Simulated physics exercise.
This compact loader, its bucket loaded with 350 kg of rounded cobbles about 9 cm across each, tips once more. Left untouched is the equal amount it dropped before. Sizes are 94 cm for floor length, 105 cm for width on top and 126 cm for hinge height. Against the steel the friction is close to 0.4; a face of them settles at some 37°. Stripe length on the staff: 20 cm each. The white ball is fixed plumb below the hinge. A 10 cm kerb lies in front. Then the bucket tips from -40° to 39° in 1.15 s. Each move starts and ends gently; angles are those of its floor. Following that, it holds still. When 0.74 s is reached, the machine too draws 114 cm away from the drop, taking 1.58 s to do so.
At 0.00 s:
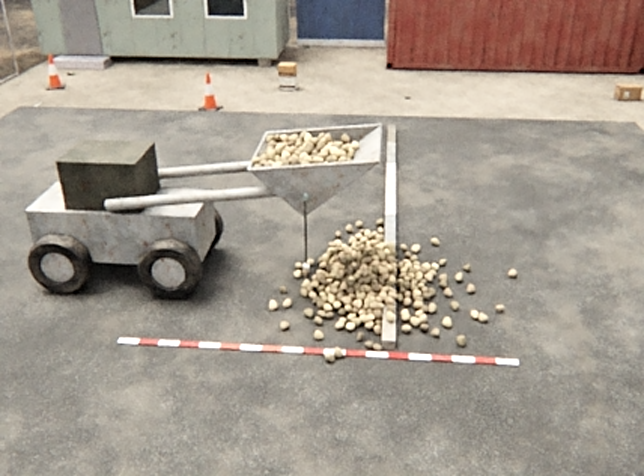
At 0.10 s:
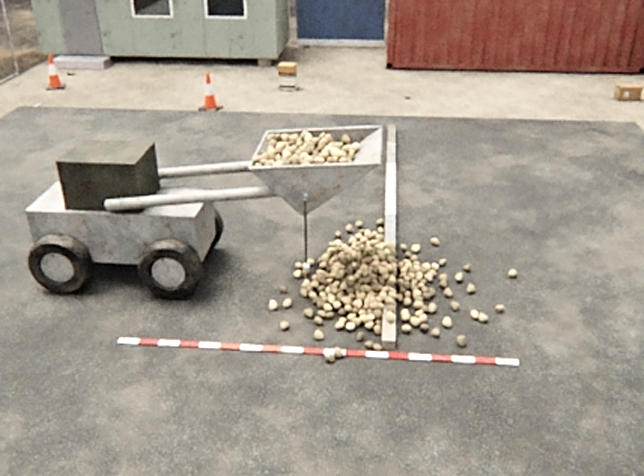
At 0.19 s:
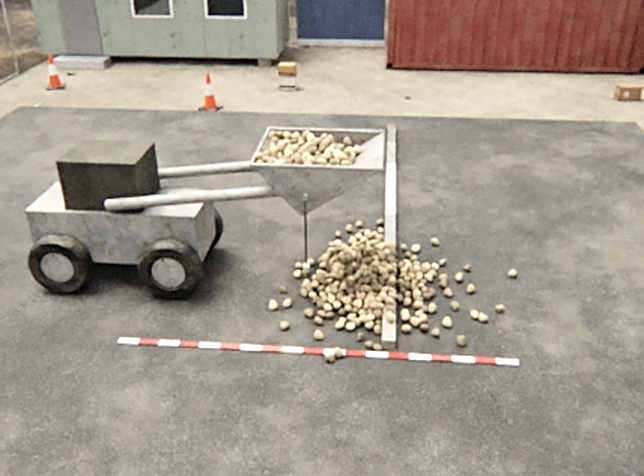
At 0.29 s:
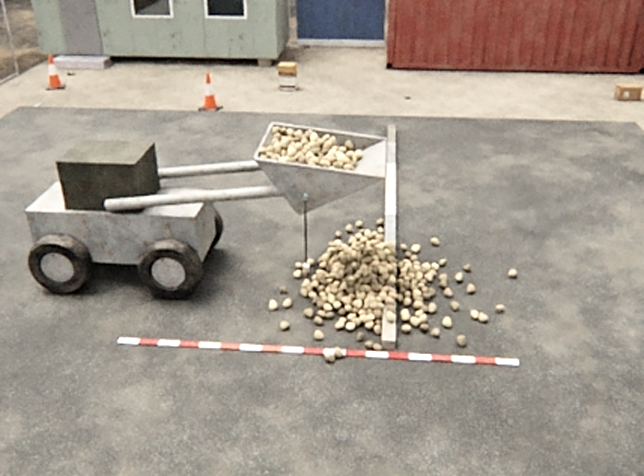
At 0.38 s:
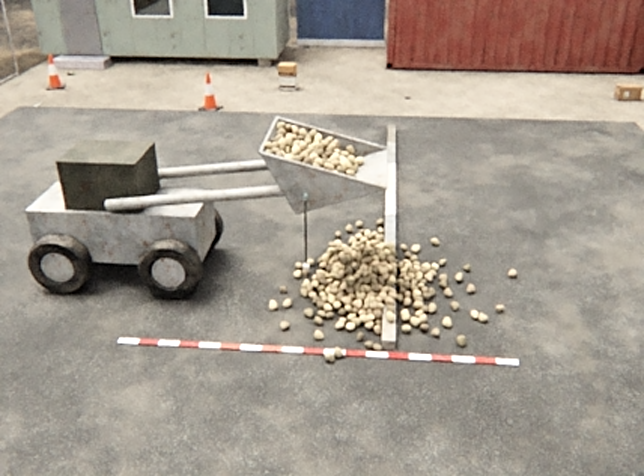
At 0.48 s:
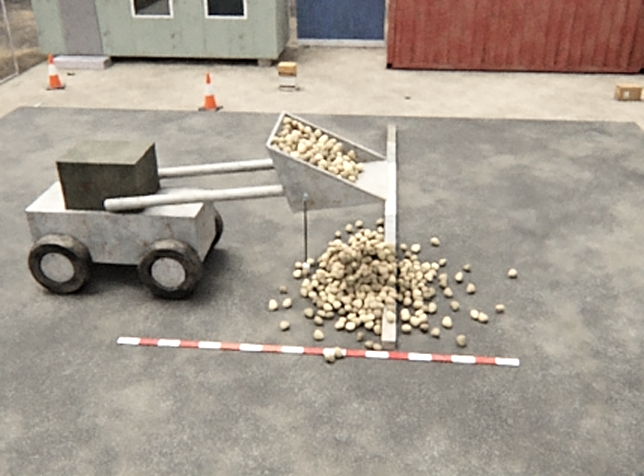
The loader's raised bucket, full of rounded stones, slowly tilted its front edge downward to the right above a scattered stone pile, while the stones inside shifted slightly and the machine's wheels stayed still.
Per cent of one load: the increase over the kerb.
27 percent.
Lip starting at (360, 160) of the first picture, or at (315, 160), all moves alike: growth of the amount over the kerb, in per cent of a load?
Roughly 10 and 0 percent, in that order.
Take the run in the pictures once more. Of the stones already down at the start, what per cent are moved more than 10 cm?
Close to 20 per cent.
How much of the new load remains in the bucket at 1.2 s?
About 40 per cent.
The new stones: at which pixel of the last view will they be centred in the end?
Their centre ends up near (355, 271).
After 0.9 s the floor is at 26°; in per cent of one load, 100 in the bucket, 84 on this side of the kerb, 16 over the kerb; the foremost stones are at (479, 297).
After 1.2 s the floor is at 39°; in per cent of one load, 38 in the bucket, 144 on this side of the kerb, 18 over the kerb; the foremost stones are at (479, 297).
After 2.8 s the floor is at 39°; in per cent of one load, 0 in the bucket, 157 on this side of the kerb, 43 over the kerb; the foremost stones are at (490, 287).
After 5.4 s the floor is at 39°; in per cent of one load, 0 in the bucket, 157 on this side of the kerb, 43 over the kerb; the foremost stones are at (490, 287). Net gain over the kerb, 27.
